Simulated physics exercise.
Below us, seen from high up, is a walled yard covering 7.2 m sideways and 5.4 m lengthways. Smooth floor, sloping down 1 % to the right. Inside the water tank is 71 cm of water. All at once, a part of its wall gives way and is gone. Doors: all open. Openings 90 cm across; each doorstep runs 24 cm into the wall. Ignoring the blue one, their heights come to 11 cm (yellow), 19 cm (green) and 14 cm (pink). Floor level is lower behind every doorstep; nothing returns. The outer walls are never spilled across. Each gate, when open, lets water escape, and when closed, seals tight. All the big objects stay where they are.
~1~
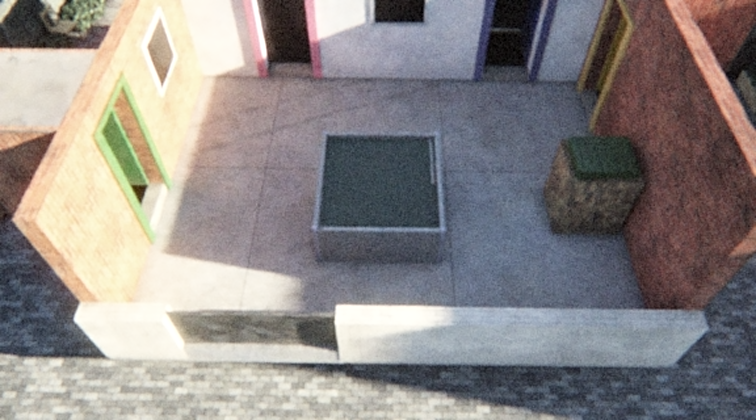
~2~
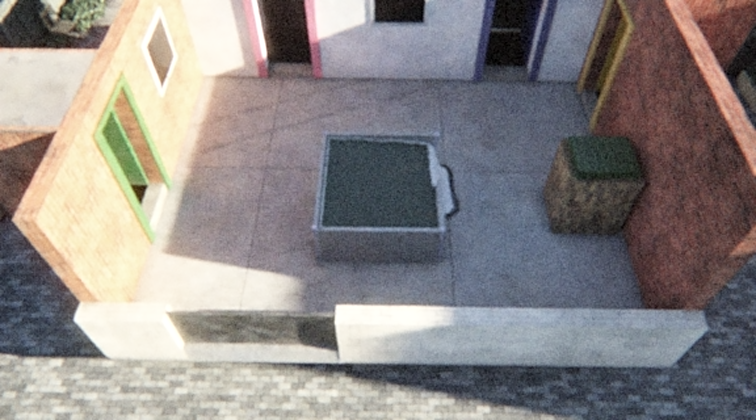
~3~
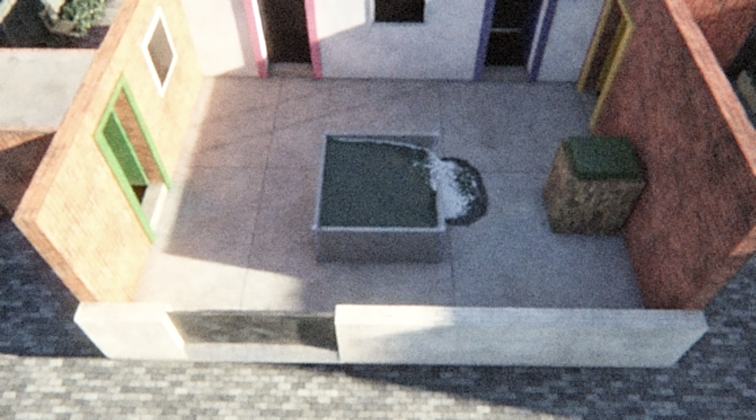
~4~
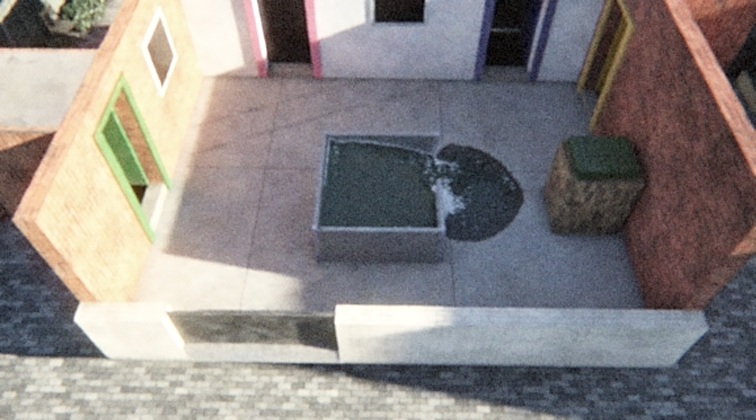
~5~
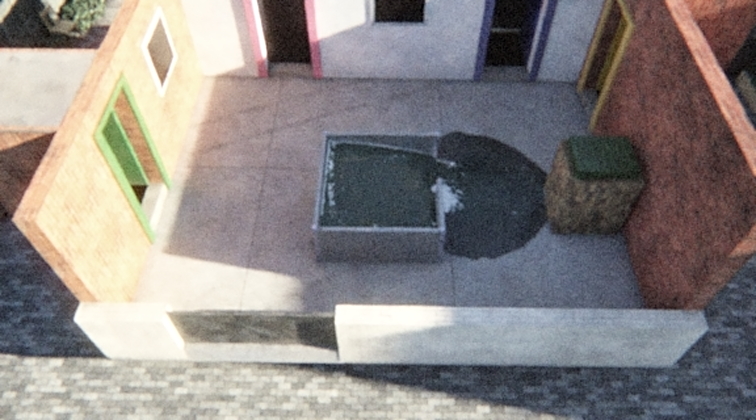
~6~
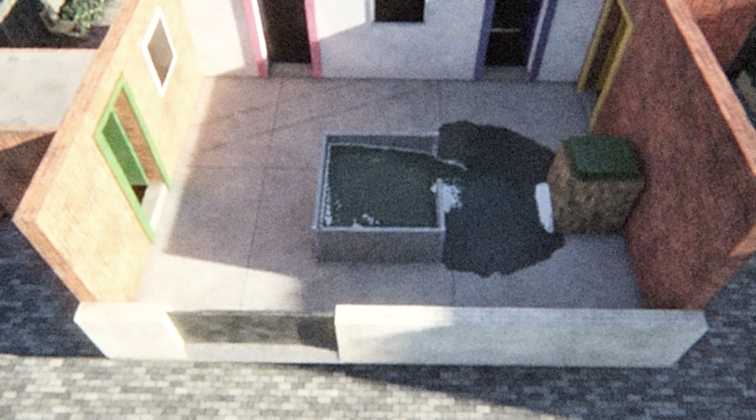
Dark water bursts through the right side of a square grey tank in the middle of a walled yard, seen from high above by a still camera. A green door stands in the orange left wall, pink and purple doorways at the back, and a yellow one by the red right wall, near a green-topped block. The water spreads rightward in a widening dark sheet, reaching the block as the tank's surface ripples and sinks slightly.
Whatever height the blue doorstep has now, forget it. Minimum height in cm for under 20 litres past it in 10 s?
Approx. 9.5 cm.
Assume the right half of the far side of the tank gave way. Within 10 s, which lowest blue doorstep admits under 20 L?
A minimum of about 13.0 cm.
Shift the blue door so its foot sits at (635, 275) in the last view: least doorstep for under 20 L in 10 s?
Around 9.5 cm would do it.
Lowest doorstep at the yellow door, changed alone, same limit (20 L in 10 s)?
At yellow, roughly 21 cm.
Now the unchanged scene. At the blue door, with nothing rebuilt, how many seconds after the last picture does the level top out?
It peaks around 2.0 s.
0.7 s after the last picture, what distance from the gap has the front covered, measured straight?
The front is some 3.4 m out.
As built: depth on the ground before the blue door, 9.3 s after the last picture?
Roughly 8.0 cm deep.
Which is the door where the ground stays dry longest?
Answer: Green.
Then, 0.7 s after the last picture water covers 25 % of the floor, deepest (38 cm) near (536, 204); it has not reached the blue door.
Then, 2.3 s after the last picture water covers 35 % of the floor, deepest (32 cm) near (570, 87); 16 cm at the blue door, 1 litre in over its 15 cm doorstep.
Then, 9.3 s after the last picture water covers 95 % of the floor, deepest (10 cm) near (584, 133); 8 cm at the blue door, 2 litres in over its 15 cm doorstep.
At the blue door as built, the water peaked near 17 cm, 2.1 s after the last picture.
Run again over the same 10 s with other heights there, 34 litres in over 8 cm, 11 litres over 11 cm. The limit of 20 litres is kept from about 9.5 cm up.
